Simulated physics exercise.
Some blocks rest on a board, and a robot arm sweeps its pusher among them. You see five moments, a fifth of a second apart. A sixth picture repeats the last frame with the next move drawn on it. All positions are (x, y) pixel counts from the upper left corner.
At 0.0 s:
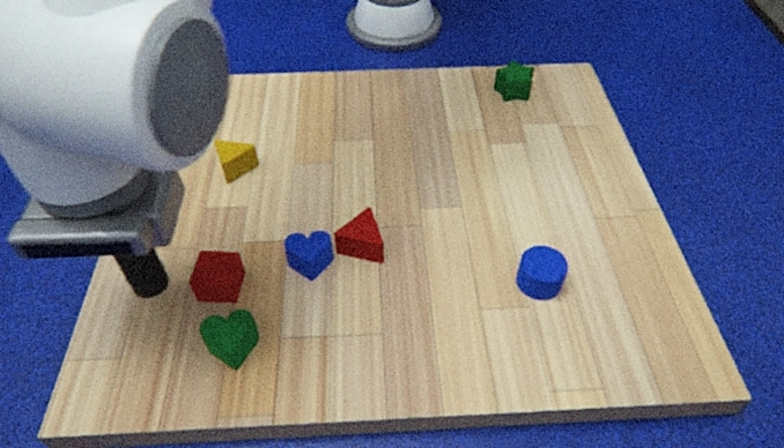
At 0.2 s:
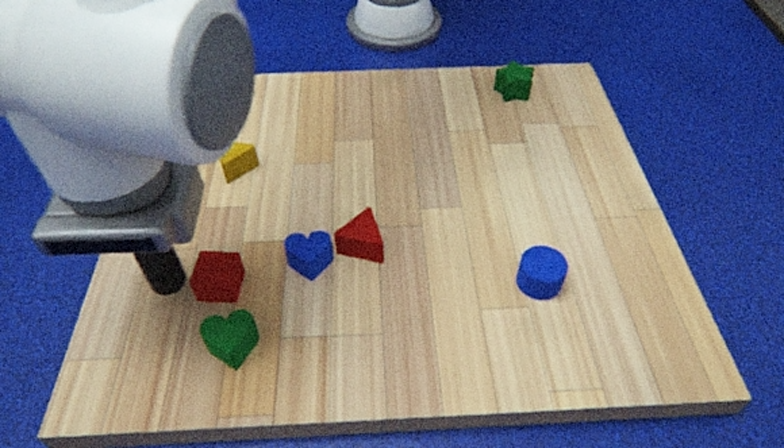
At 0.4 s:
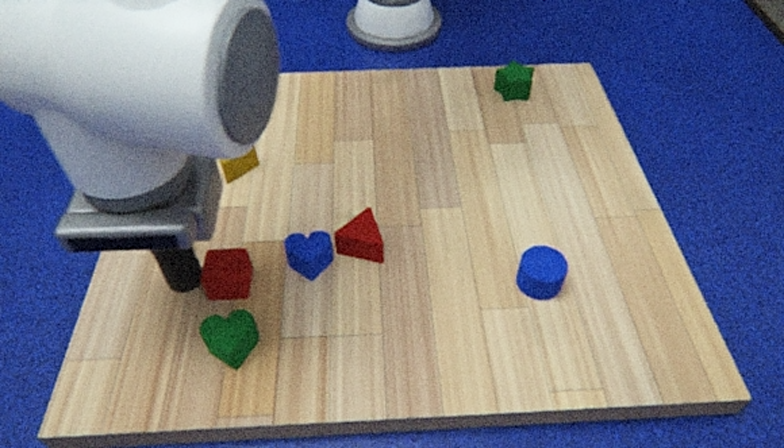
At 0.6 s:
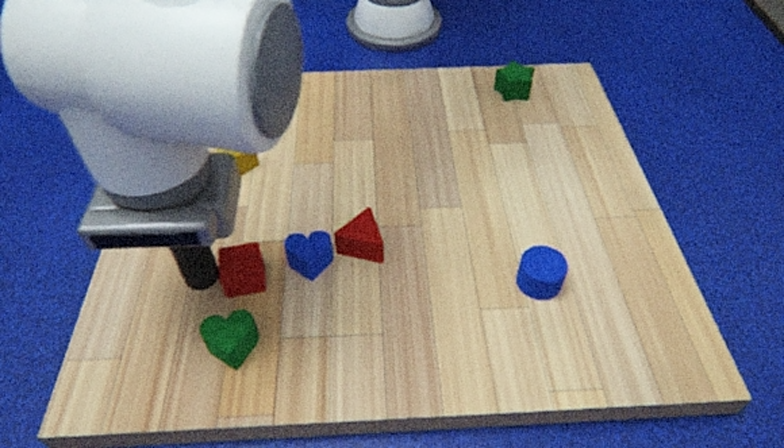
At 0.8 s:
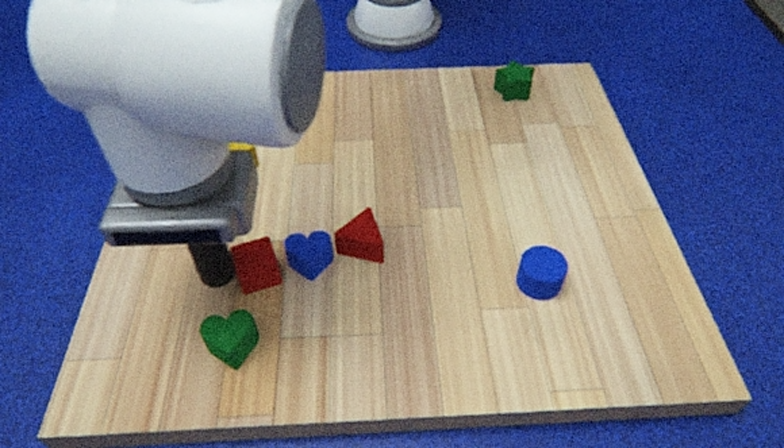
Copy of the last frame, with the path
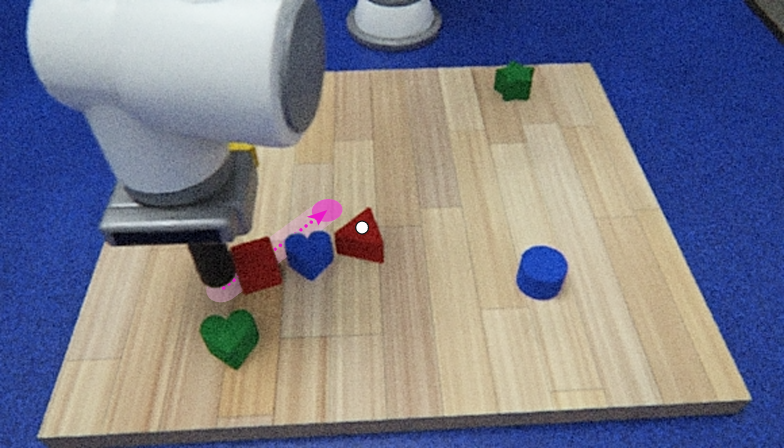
On a wooden board, a robot arm pushes a red block right toward a blue heart.
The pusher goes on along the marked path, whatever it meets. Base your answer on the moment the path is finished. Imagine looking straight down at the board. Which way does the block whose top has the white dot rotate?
From above, it turns counterclockwise.
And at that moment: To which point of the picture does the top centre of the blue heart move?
The middle of the upper face of the blue heart will lie at about (358, 241) in the picture.
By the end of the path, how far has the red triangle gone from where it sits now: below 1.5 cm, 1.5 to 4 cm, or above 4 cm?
It is going to finish 1.5 to 4 cm from where it is now.
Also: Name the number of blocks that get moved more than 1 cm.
Three or more blocks move more than 1 cm.
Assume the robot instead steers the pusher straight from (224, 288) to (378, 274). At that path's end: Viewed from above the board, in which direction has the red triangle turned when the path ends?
It makes a clockwise turn.
Path on the board, straight from (224, 288) to (327, 210); the dot is on the red triangle.
On the path given first. One third of the way, pusher at (257, 247); red square piece at (292, 230); blue heart at (331, 239), turned 50° clockwise; red triangle at (376, 226), turned 30° anticlockwise.
Two thirds of the way, pusher at (293, 220); red square piece at (331, 215), turned 50° clockwise; blue heart at (354, 240), turned 80° clockwise; red triangle at (384, 228), turned 60° anticlockwise.
At the end, pusher at (325, 197); green heart in place; red square piece at (351, 209), turned 75° clockwise; blue heart at (358, 241), turned 95° clockwise; red triangle at (393, 230), turned 55° anticlockwise.
